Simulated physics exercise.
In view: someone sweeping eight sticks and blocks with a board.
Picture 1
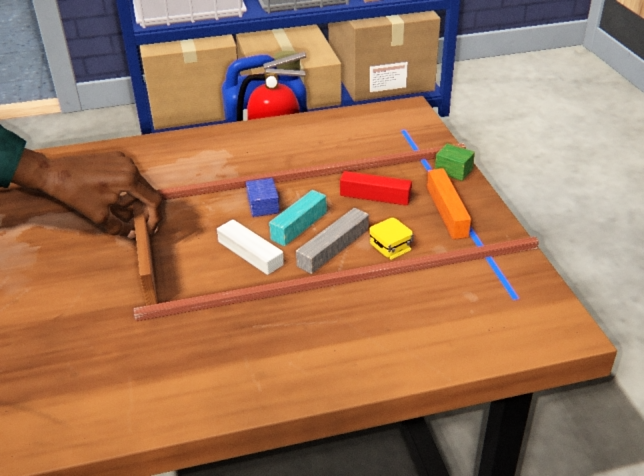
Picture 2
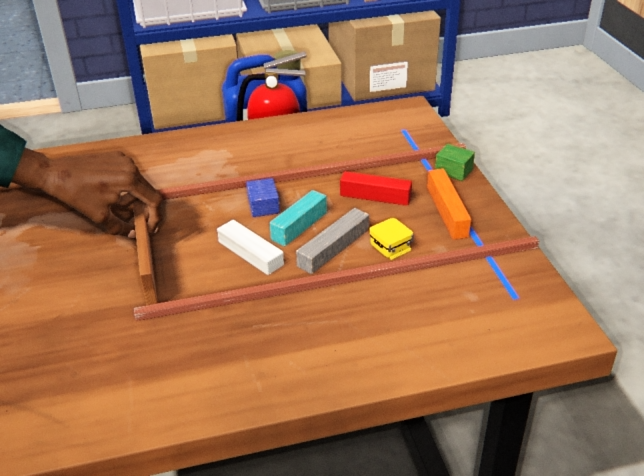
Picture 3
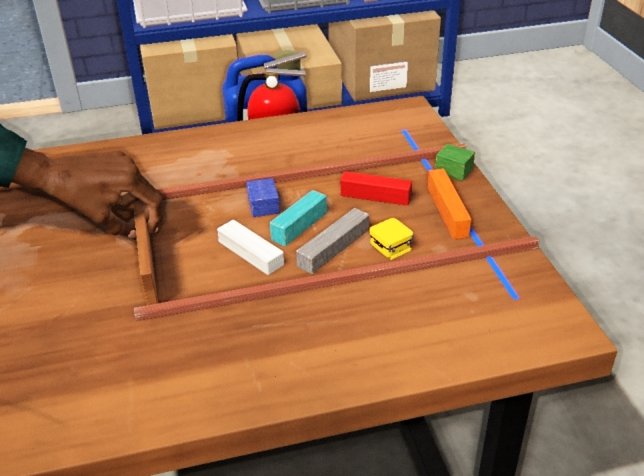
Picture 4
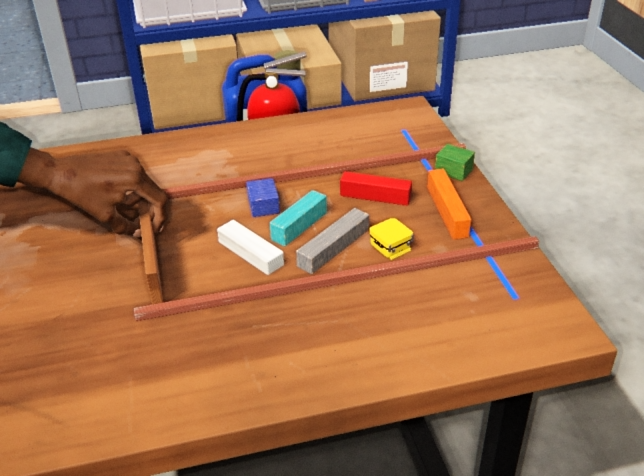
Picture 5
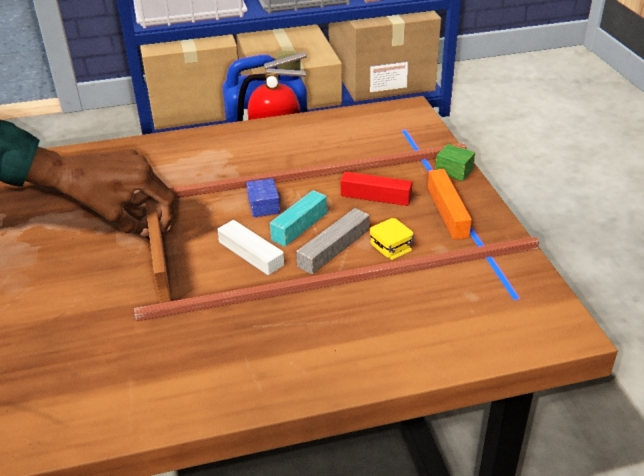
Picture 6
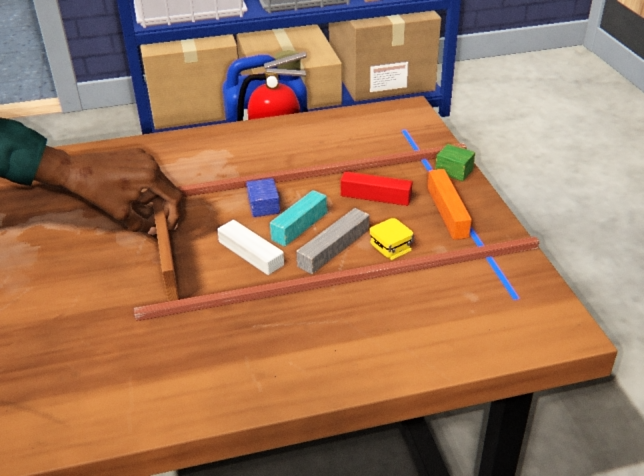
A hand held a small wooden board upright on a table, kept it still at first, then slid it slightly right toward the scattered colored blocks and sticks, which stayed where they were.
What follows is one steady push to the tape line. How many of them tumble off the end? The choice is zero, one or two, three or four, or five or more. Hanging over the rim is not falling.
The number that fall off is three or four.
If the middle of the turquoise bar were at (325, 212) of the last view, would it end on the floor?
It does not fall.
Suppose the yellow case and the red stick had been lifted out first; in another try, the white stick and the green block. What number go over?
First 1, then 1.
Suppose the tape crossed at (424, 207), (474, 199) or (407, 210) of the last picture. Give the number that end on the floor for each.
Down on the floor: 1, 6 and 0.
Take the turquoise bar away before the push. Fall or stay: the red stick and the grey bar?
The red stick survives, the grey bar is kept.
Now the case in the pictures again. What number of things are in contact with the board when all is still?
In contact: 2.
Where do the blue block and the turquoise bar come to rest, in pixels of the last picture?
First (448, 168), then (483, 189).
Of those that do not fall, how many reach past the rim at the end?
That would be 2.
Soon after, none off yet; green block at rest near (455, 162); orange bar at rest near (448, 203); red stick at rest near (376, 189).
After that, none off yet; green block at rest near (455, 162); orange bar moving near (454, 202); red stick displaced a little near (406, 180).
In the end, the number that fall off is three or four; gone, yellow case, orange bar and green block.
